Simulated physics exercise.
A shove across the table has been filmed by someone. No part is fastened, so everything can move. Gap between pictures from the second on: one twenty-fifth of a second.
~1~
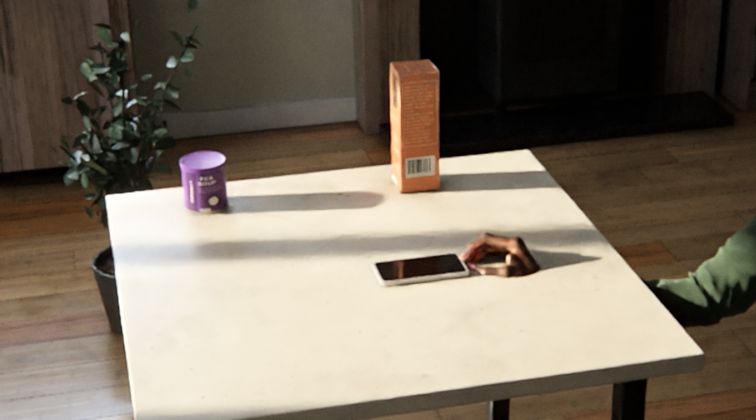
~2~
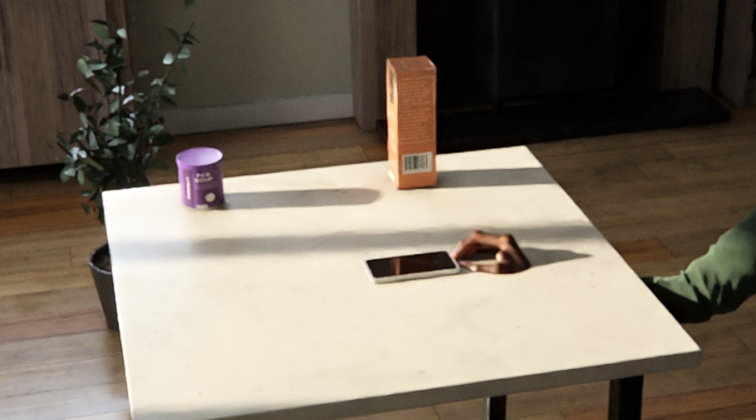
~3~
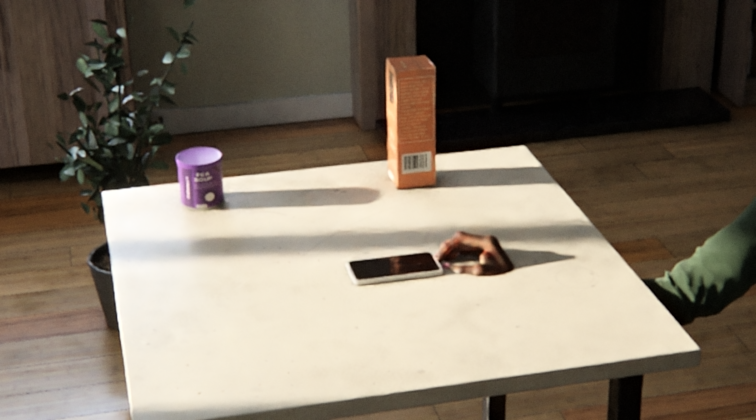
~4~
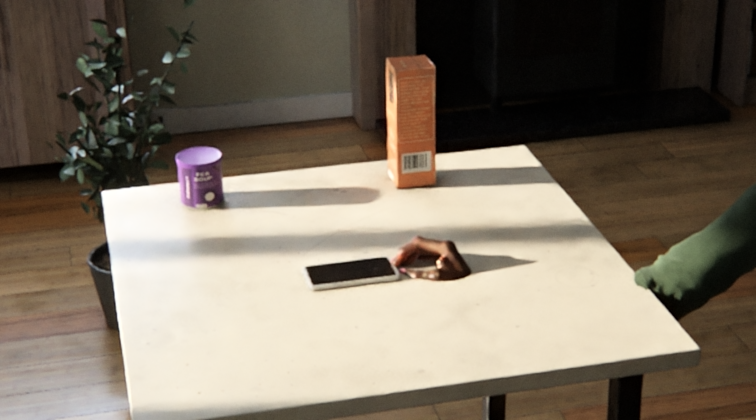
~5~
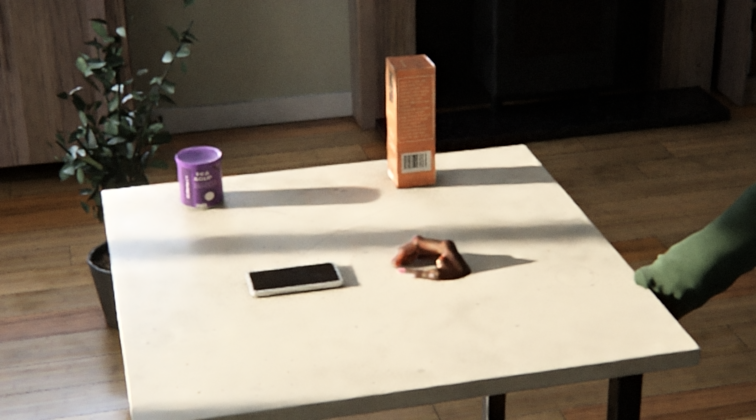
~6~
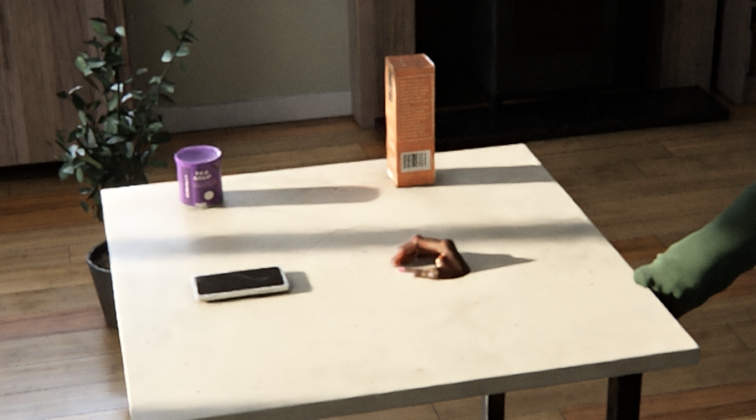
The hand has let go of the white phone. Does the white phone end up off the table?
Yes - gone from the top.
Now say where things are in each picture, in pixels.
Under the hand; white phone (420, 269), in the first picture.
Under the hand; white phone (411, 266), in the second picture.
Under the hand; white phone (394, 268), in the third picture.
White phone (350, 273), in the fourth picture.
White phone (294, 278) slid about its own width, in the fifth picture.
White phone (240, 283) slid about its own width, in the sixth picture.
Then, 0.20 s after the last picture, white phone now off the table.
Then, 0.50 s after the last picture, things are still on the move.
At rest, off the table, white phone.
